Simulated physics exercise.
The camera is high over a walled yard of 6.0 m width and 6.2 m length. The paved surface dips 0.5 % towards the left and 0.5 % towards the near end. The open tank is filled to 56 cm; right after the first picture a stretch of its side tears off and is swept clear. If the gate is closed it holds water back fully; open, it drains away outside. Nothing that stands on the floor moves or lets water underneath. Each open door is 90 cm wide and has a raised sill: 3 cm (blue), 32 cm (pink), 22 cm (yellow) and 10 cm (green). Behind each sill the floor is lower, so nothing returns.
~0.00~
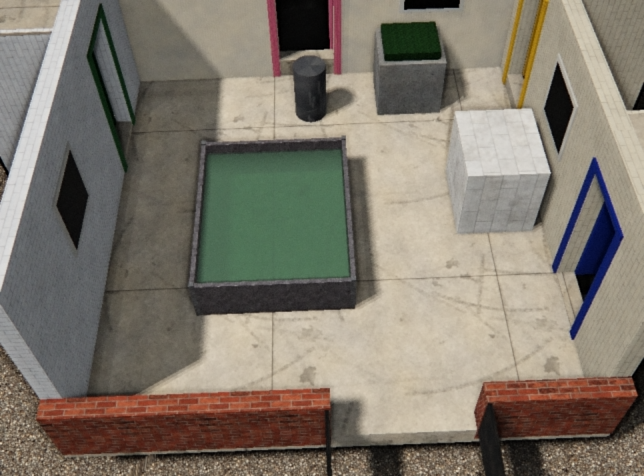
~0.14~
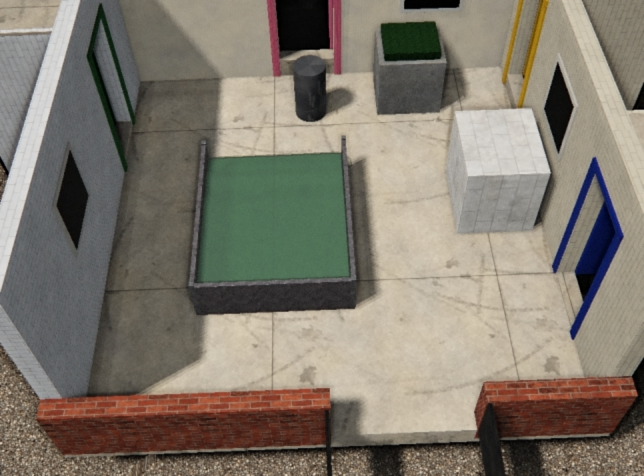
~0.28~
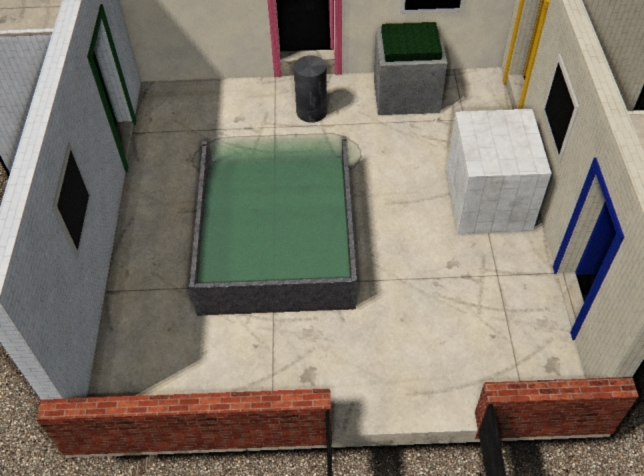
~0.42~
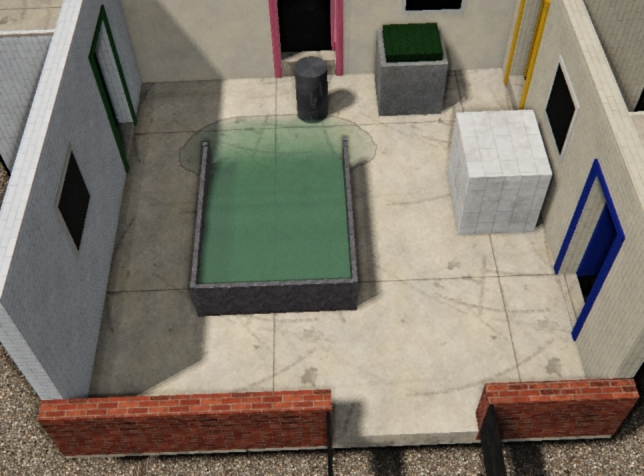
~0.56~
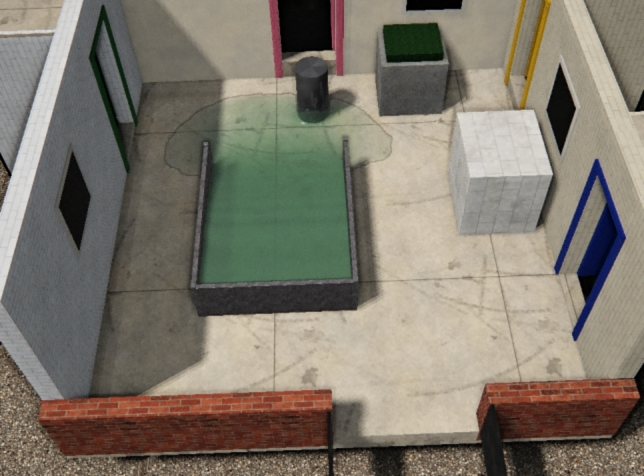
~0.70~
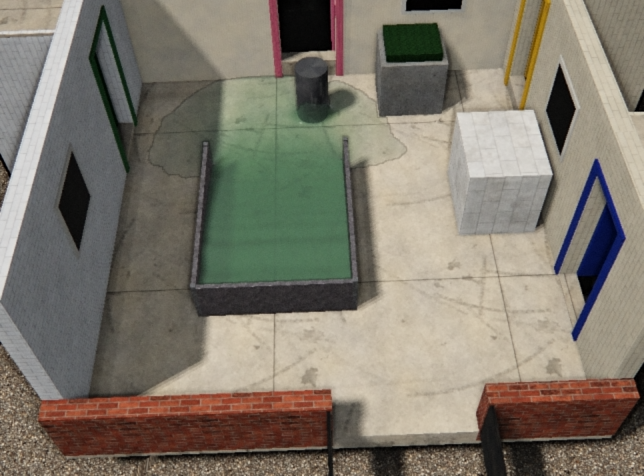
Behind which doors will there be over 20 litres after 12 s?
The water let in: At the blue door it passes the limit; at the pink door it does not reach the limit; at the yellow door it stays under the limit; at the green door it goes over the limit.
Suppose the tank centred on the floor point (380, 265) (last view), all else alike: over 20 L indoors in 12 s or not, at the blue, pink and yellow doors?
Against that limit: Blue under, pink below, yellow under.
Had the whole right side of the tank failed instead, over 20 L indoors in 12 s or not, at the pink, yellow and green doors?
Then: Pink not over, yellow under, green under.
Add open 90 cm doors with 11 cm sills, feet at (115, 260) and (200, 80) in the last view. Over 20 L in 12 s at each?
In turn: Not over, above.
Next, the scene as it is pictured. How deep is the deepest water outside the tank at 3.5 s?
Roughly 30 cm.
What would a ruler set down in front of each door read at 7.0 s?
In cm: Blue 1, pink 9, yellow 8, green 12.
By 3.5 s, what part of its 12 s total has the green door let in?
About 15 per cent.
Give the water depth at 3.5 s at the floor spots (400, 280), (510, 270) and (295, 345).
Roughly 0, 0 and 0 cm, in turn.
After 1.4 s water covers 25 % of the floor and is deepest (38 cm) near (261, 86); blue door not reached, pink door 17 cm at the sill, 0 L in, yellow door not reached, green door 3 cm at the sill, 0 L in.
After 2.2 s water covers 30 % of the floor and is deepest (46 cm) near (165, 82); blue door not reached, pink door 21 cm at the sill, 0 L in, yellow door not reached, green door 7 cm at the sill, 0 L in.
After 3.5 s water covers 50 % of the floor and is deepest (30 cm) near (141, 98); blue door not reached, pink door 20 cm at the sill, 0 L in, yellow door 12 cm at the sill, 0 L in, green door 16 cm at the sill, 10 L in.
After 7.0 s water covers 95 % of the floor and is deepest (18 cm) near (176, 424); blue door 1 cm at the sill, 0 L in, pink door 9 cm at the sill, 0 L in, yellow door 8 cm at the sill, 0 L in, green door 12 cm at the sill, 70 L in.
After 12.0 s water covers 100 % of the floor and is deepest (10 cm) near (586, 407); blue door 9 cm at the sill, 39 L in, pink door 4 cm at the sill, 0 L in, yellow door 4 cm at the sill, 0 L in, green door 8 cm at the sill, 73 L in.
